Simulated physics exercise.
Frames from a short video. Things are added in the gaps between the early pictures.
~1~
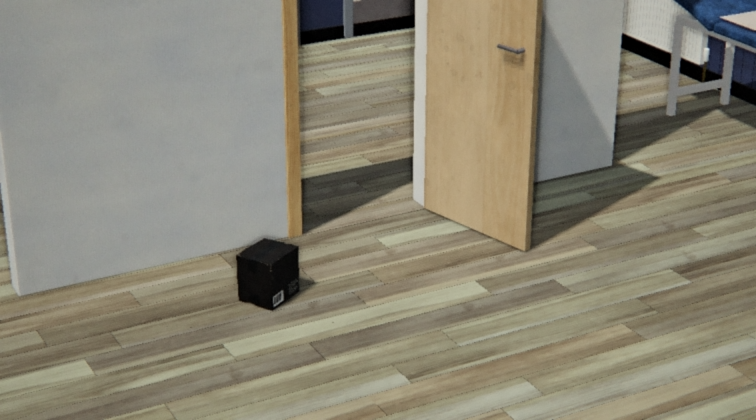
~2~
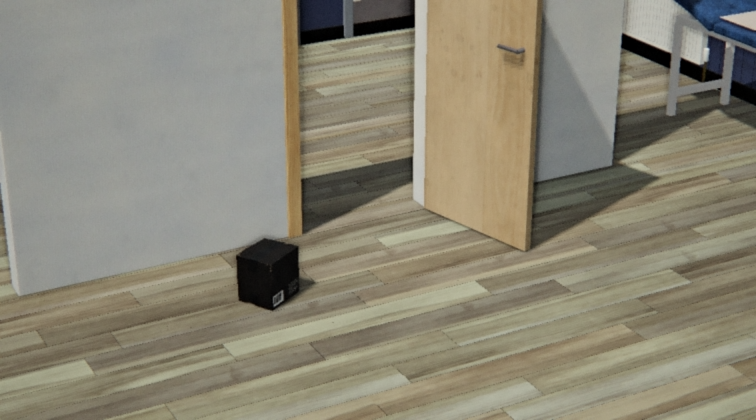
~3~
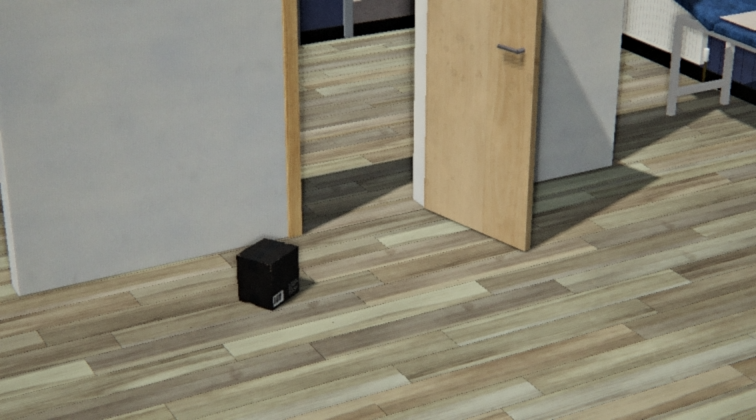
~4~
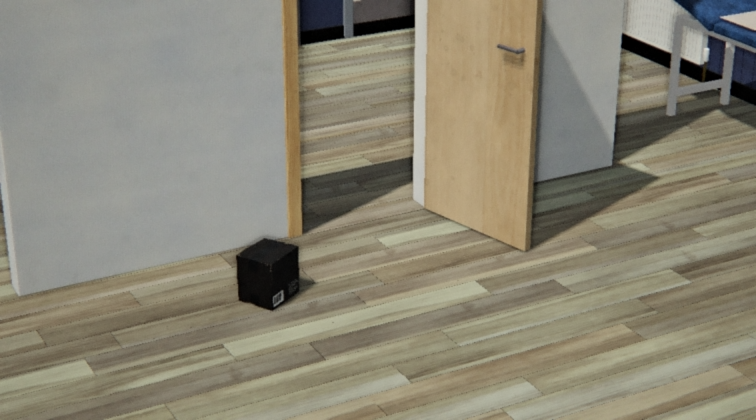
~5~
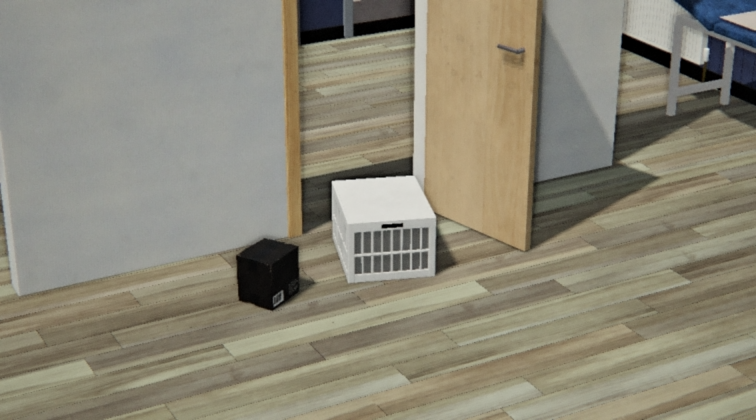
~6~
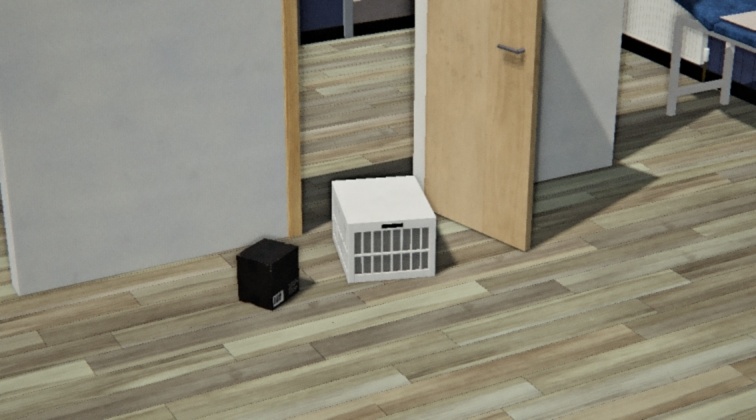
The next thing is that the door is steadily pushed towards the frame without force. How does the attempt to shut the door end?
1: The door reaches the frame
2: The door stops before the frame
The answer is 2.
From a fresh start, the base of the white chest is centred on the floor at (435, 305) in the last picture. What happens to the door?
After that, the door ends up flush.
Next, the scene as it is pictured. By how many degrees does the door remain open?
Near 60° open.
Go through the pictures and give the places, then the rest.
In the first frame, door wide open and still; black box (268, 274).
In the second frame, door wide open and still; black box (268, 274).
In the third frame, door wide open and still; black box (268, 274).
In the fourth frame, door wide open and still; black box (268, 274).
In the fifth frame, door wide open and still; black box (268, 274).
In the sixth frame, door wide open and still; white chest (382, 228); black box (268, 274).
Then, 0.40 s on from there, open by 92°.
Then, 0.60 s on from there, open by 80°.
Then, 0.90 s on from there, open by 62°.
In the end, open by 61°; both unmoved. At the end, from the last picture's camera, white chest near (378, 228).
